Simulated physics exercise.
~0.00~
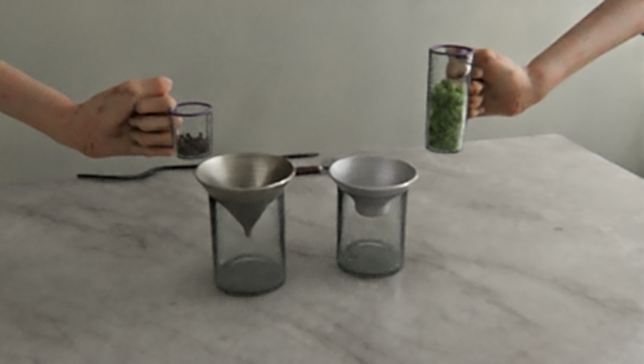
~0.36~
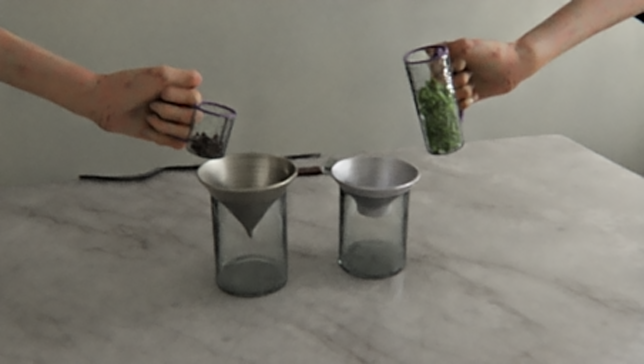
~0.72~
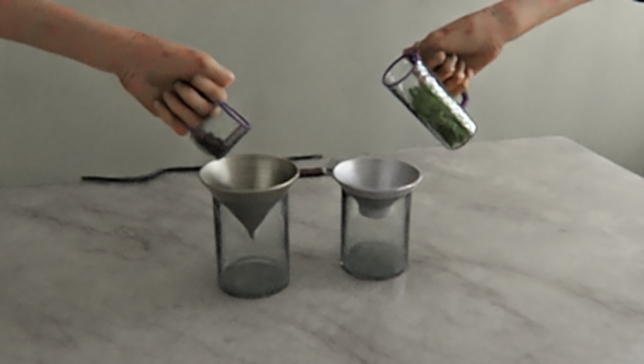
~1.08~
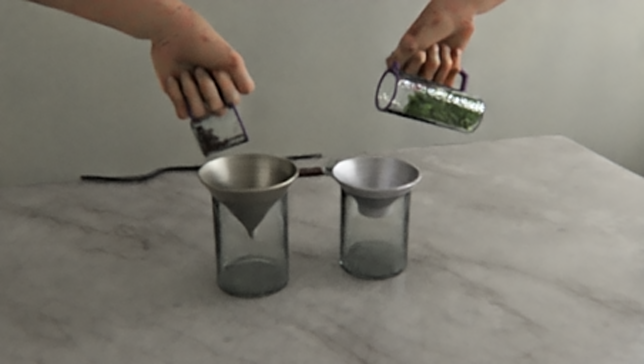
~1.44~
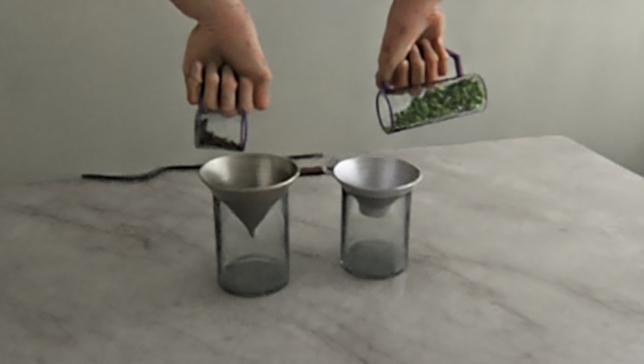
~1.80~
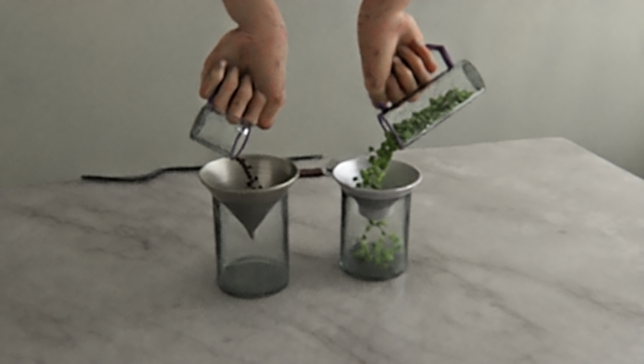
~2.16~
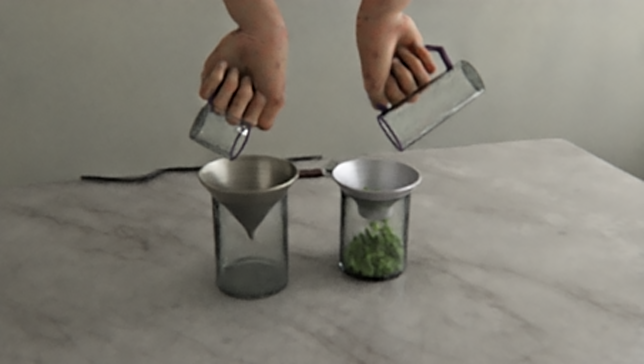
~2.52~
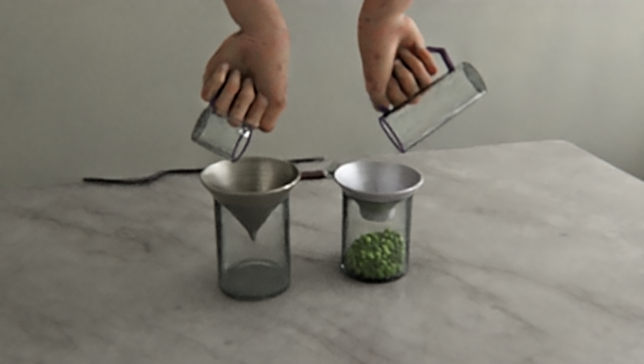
Two hands tip cups over funnels, and only the green bits reach a jar.
